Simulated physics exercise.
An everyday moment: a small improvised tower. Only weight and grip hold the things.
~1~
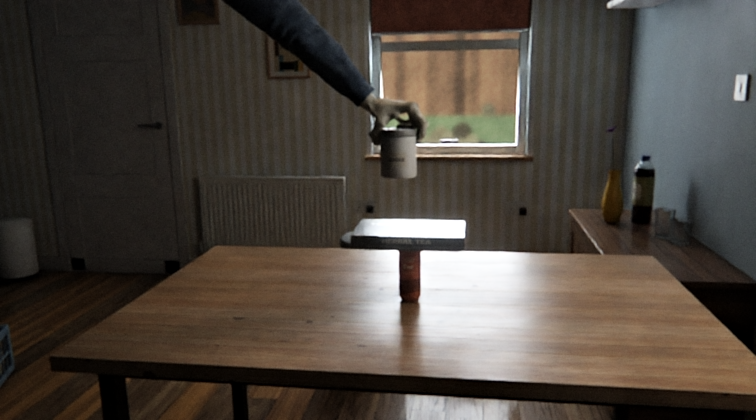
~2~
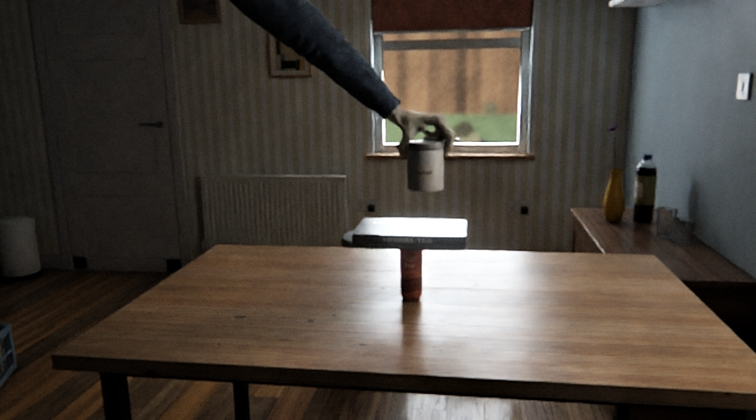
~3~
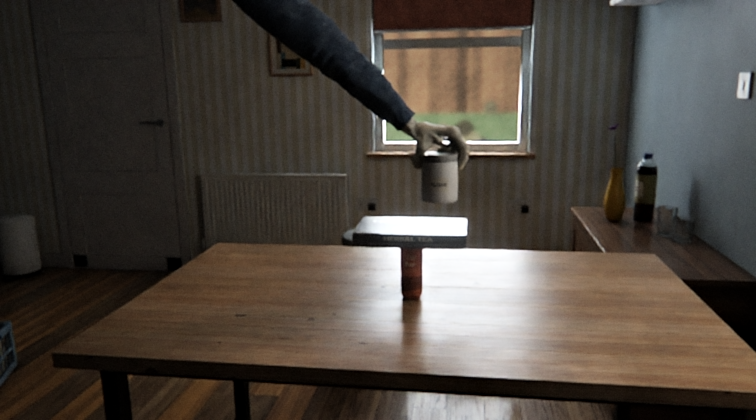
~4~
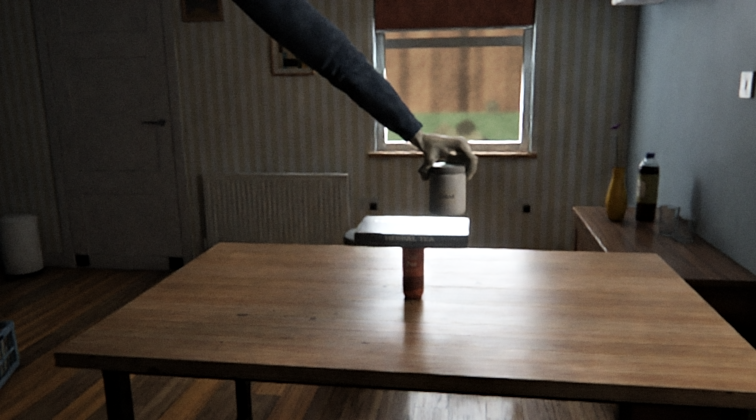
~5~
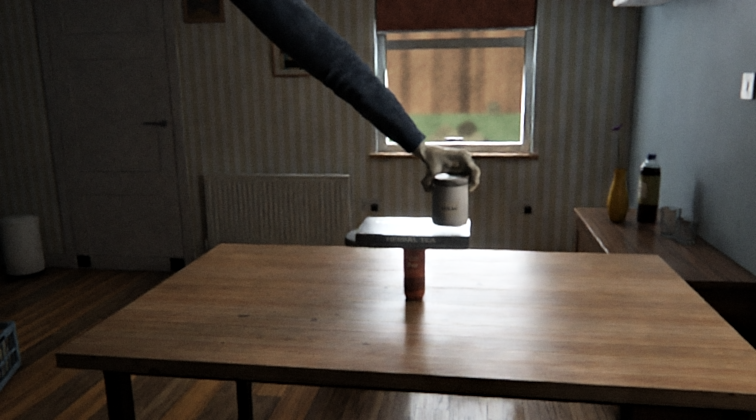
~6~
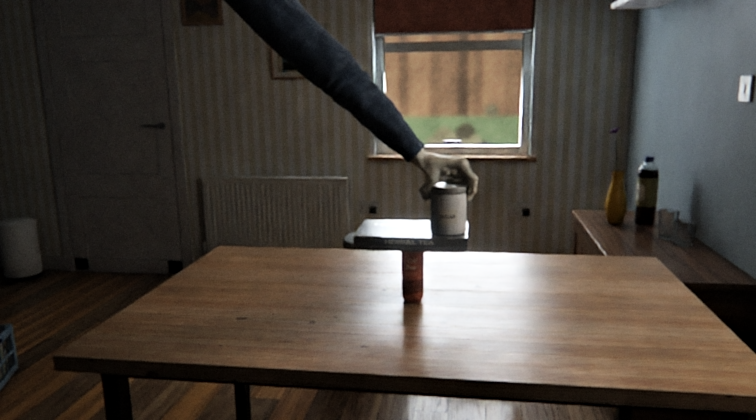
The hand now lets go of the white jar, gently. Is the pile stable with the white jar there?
The stack comes apart.
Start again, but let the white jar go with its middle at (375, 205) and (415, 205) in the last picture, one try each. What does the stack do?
First, it gives way; second, it stays up.
Then, 0.50 s after the last picture, white jar now fallen; grey packet tipped 55° from how it was.
Then, 0.60 s after the last picture, grey packet tipped 73° from how it was.
Then, 0.90 s after the last picture, grey packet now fallen.
Then, 1.30 s after the last picture, things are still on the move.
By the end, fallen, white jar and grey packet; orange can in place. The stack gives way.
